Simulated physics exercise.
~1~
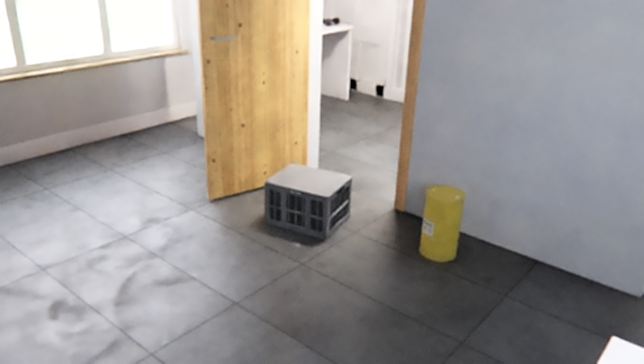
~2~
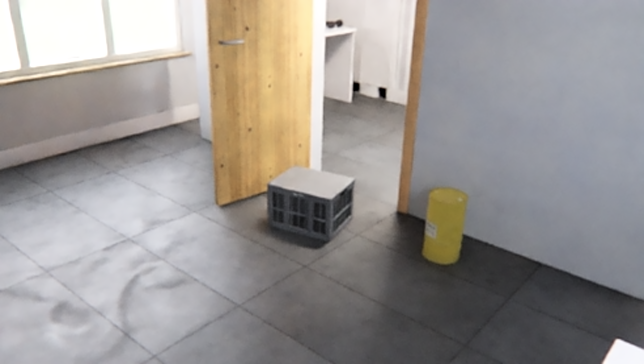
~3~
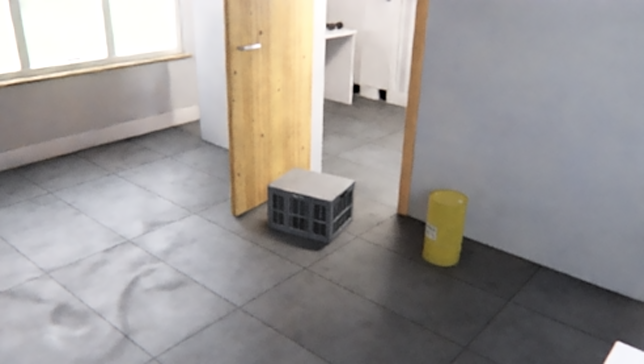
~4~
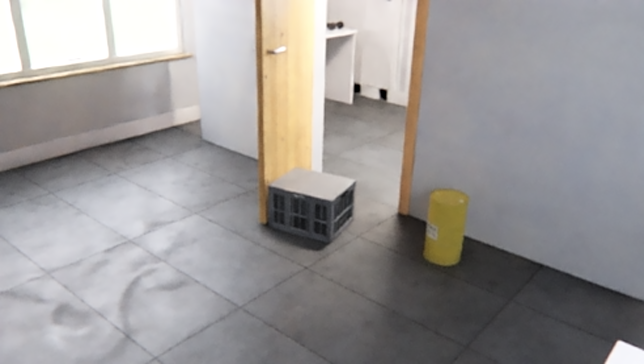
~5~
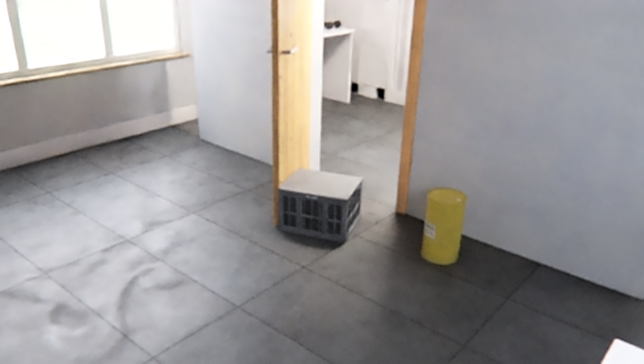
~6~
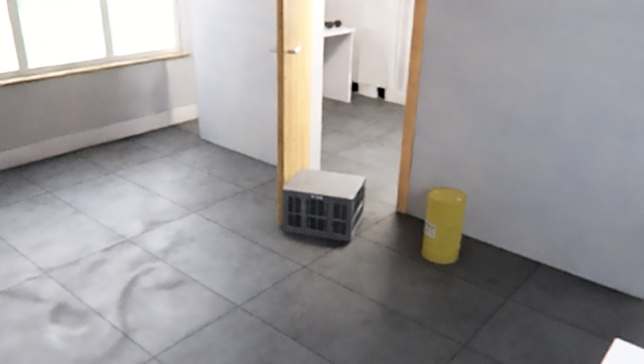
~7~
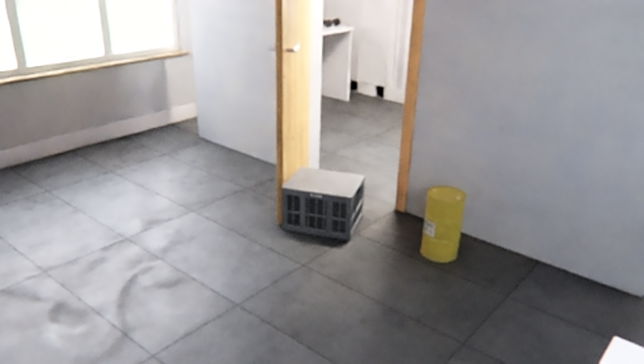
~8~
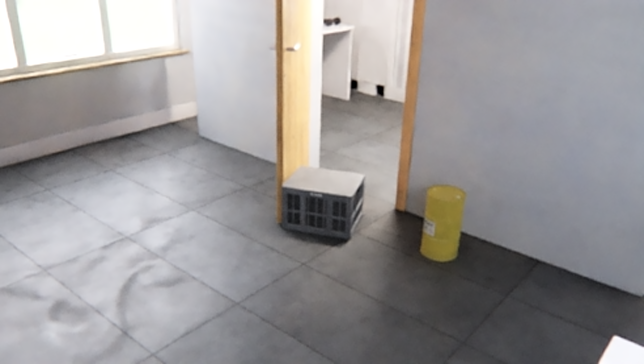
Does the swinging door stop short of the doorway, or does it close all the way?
It stops short. The door comes up against the grey crate, nudges it slightly to the right, and rests still well open.
A wooden door stands wide open in a bright room with grey floor tiles, seen from above by a slightly swaying camera. A grey crate sits on the floor beside the door, a yellow canister stands to the right of the doorway, and a window is at the upper left. With nobody in view, the door swings toward the doorway, its face narrowing until its edge reaches the crate. The crate shifts a little to the right, and the door slows. Both come to rest with the door still well open against the crate, while the canister remains standing.
